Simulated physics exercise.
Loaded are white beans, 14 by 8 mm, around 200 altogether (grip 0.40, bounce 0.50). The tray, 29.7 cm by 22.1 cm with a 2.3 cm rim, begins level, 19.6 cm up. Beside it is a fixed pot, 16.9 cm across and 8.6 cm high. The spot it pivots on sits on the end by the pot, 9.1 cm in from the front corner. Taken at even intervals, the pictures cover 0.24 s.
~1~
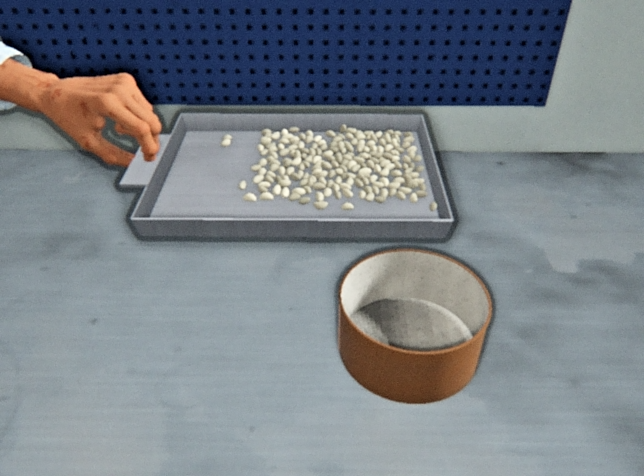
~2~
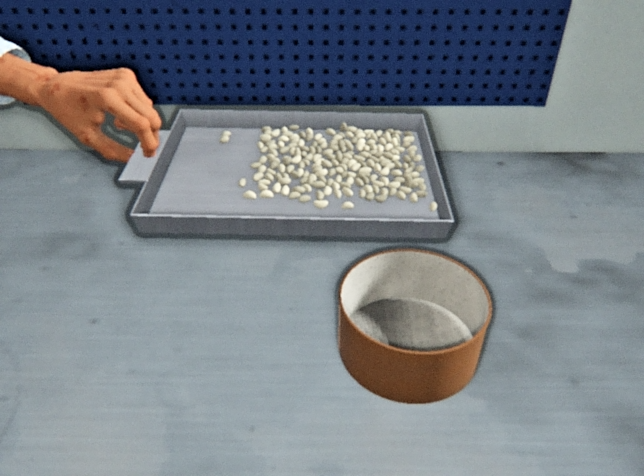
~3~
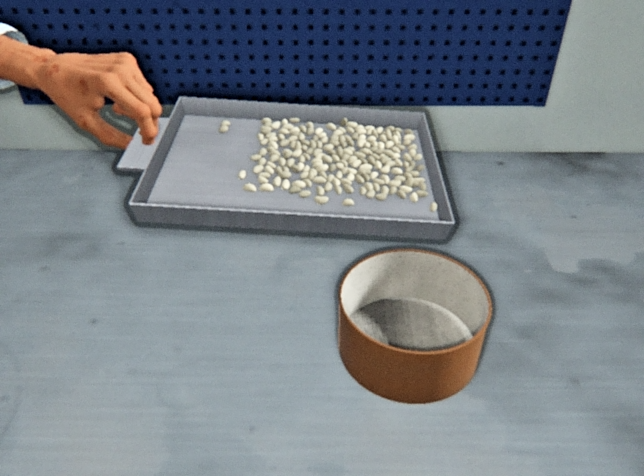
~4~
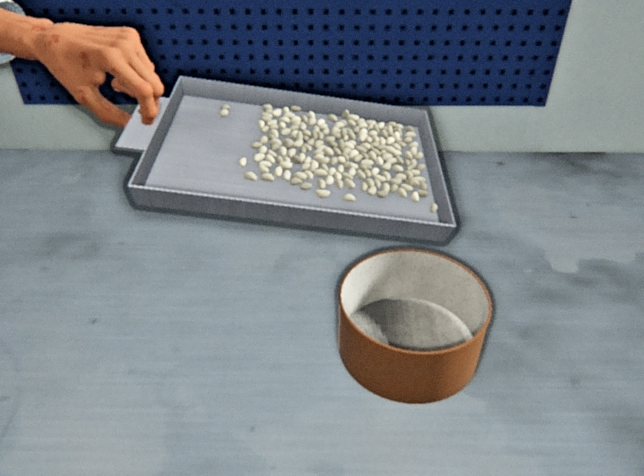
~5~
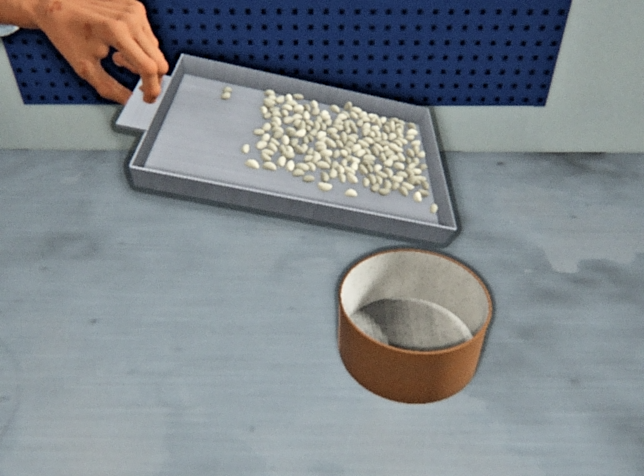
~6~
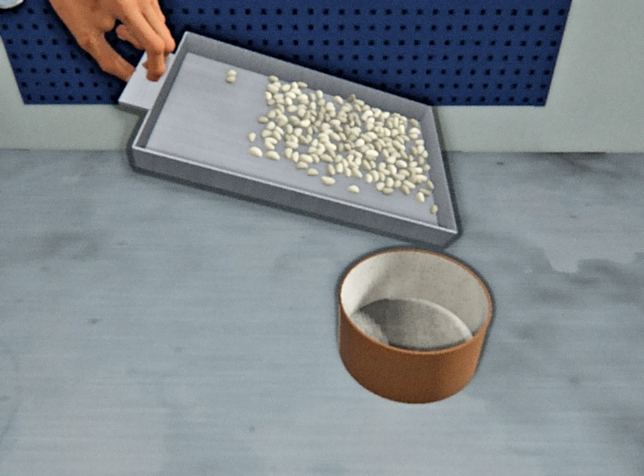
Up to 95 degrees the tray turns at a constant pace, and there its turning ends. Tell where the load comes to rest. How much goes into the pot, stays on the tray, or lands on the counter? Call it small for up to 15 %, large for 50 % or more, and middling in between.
Pot - large, left on the tray - small, counter - middling.
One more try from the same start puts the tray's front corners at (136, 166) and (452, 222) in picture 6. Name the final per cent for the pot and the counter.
That works out as pot 65 and counter 30.
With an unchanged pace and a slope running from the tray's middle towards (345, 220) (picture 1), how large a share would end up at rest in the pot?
I'd estimate about 95 %.
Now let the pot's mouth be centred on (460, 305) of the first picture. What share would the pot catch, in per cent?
With the pot there, close to 90 per cent.
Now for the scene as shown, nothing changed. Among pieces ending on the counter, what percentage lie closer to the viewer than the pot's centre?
Share: Some 50 %.
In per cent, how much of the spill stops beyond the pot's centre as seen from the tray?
Around 90 per cent, give or take.
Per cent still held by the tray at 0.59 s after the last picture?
Load share: Around 80%.
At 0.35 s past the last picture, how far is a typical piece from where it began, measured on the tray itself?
Displacement on the tray: Roughly 7 cm.
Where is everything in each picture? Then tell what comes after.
Tray tilt 0 degrees, front corners at (137, 216) and (448, 218); middle of the pieces at (338, 158); pot at (414, 296), in the first frame.
Tray tilt 1 degrees, front corners at (136, 212) and (448, 218); middle of the pieces at (338, 157), in the second frame.
Tray tilt 4 degrees, front corners at (135, 201) and (449, 220), lowest corner right front; middle of the pieces at (339, 152), in the third frame.
Tray tilt 9 degrees, front corners at (135, 183) and (450, 223), lowest corner right front; middle of the pieces at (341, 145), in the fourth frame.
Tray tilt 14 degrees, front corners at (136, 165) and (451, 226), lowest corner right front; middle of the pieces at (343, 138), in the fifth frame.
Tray tilt 19 degrees, front corners at (139, 146) and (452, 229), lowest corner right front; middle of the pieces at (351, 138); pot at (414, 296), in the sixth frame.
Then, 0.35 s after the last picture, tilt 56 degrees; the tray holds 100 %, the pot 0 %.
Then, 0.59 s after the last picture, tilt 81 degrees; the tray holds 80 %, the pot 5 %.
Then, 0.93 s after the last picture, tilt 95 degrees; the tray holds 10 %, the pot 60 %.
In the end, pot 80 %, tray 0 %, counter 20 %.
